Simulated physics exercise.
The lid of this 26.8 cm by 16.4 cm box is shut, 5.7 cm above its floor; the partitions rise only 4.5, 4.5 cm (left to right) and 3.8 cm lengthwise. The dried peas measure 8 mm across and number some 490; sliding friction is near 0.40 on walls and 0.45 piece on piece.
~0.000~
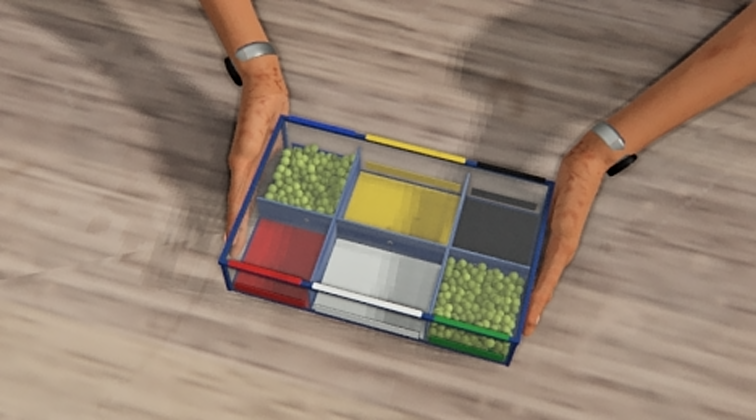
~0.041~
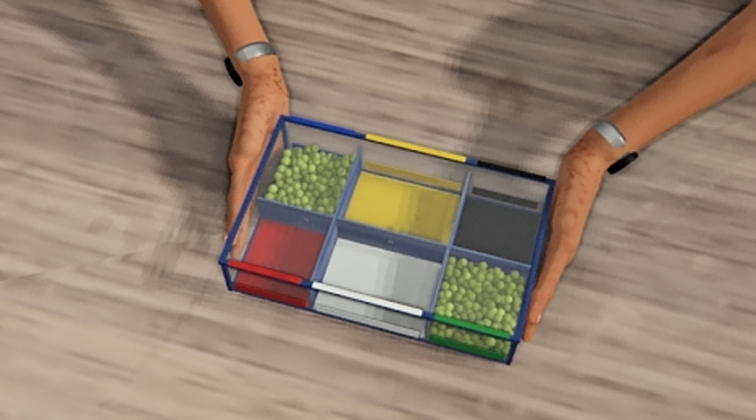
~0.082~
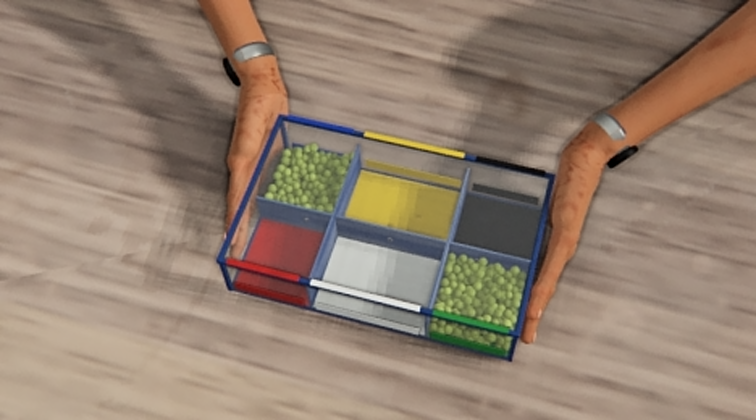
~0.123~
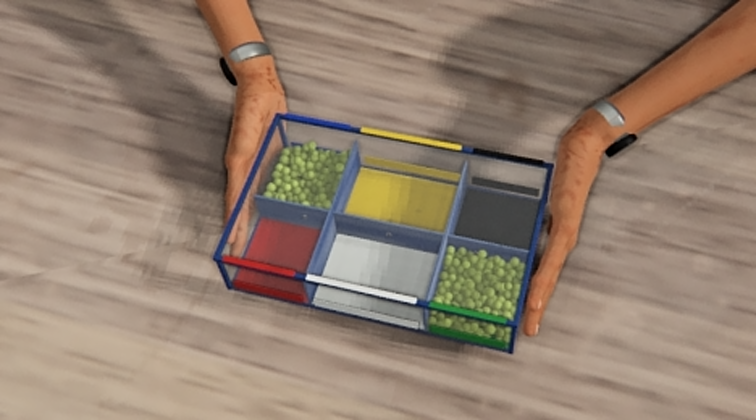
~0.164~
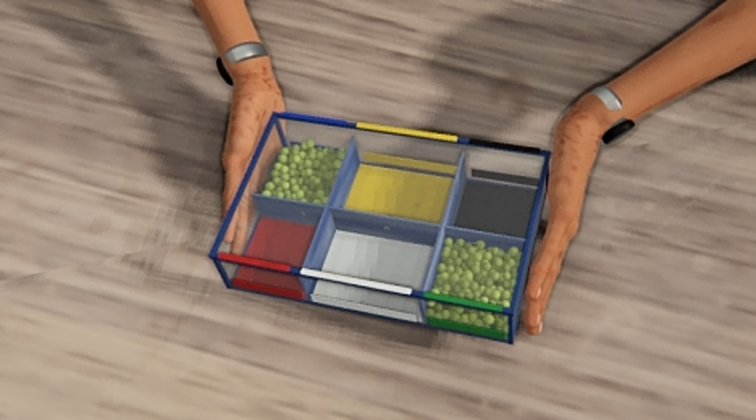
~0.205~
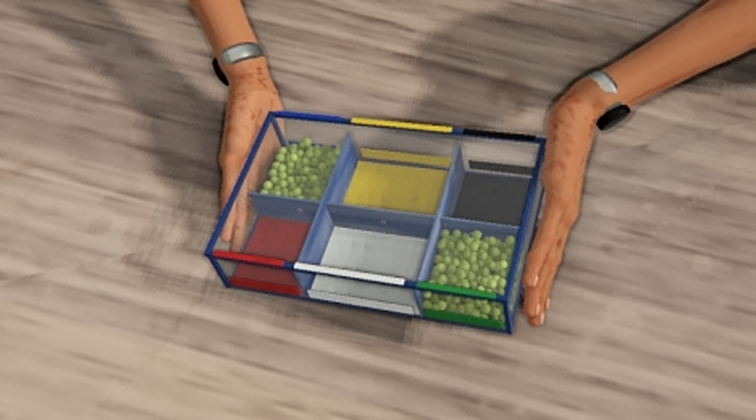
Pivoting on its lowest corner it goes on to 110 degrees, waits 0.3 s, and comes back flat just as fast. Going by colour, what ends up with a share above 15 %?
Red compartment: Under; blue compartment: Over; green compartment: Over; yellow compartment: Under; white compartment: Under; black compartment: Under.
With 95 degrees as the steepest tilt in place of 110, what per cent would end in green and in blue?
Then: Green 35, blue 55.
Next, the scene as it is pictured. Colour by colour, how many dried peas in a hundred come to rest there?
Red 5; blue 55; green 35; yellow 0; white 0; black 0.
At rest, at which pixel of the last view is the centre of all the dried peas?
Near (308, 213).
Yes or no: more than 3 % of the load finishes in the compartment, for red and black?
Red yes, black no.
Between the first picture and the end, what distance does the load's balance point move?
About 4.0 cm.
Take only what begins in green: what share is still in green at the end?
Some 70 per cent.
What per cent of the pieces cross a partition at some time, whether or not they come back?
Roughly 15 per cent.
Then, at 1.45 s, tilt 110 degrees; red 5 %, blue 55 %, green 35 %.
Then, at 2.28 s, tilt 57 degrees; red 5 %, blue 55 %, green 35 %.
After 3.12 s, tilt 0 degrees; red 5 %, blue 55 %, green 35 %.
At rest (3.7 s), red 5 %, blue 55 %, green 35 %, yellow 0 %, white 0 %, black 0 %.
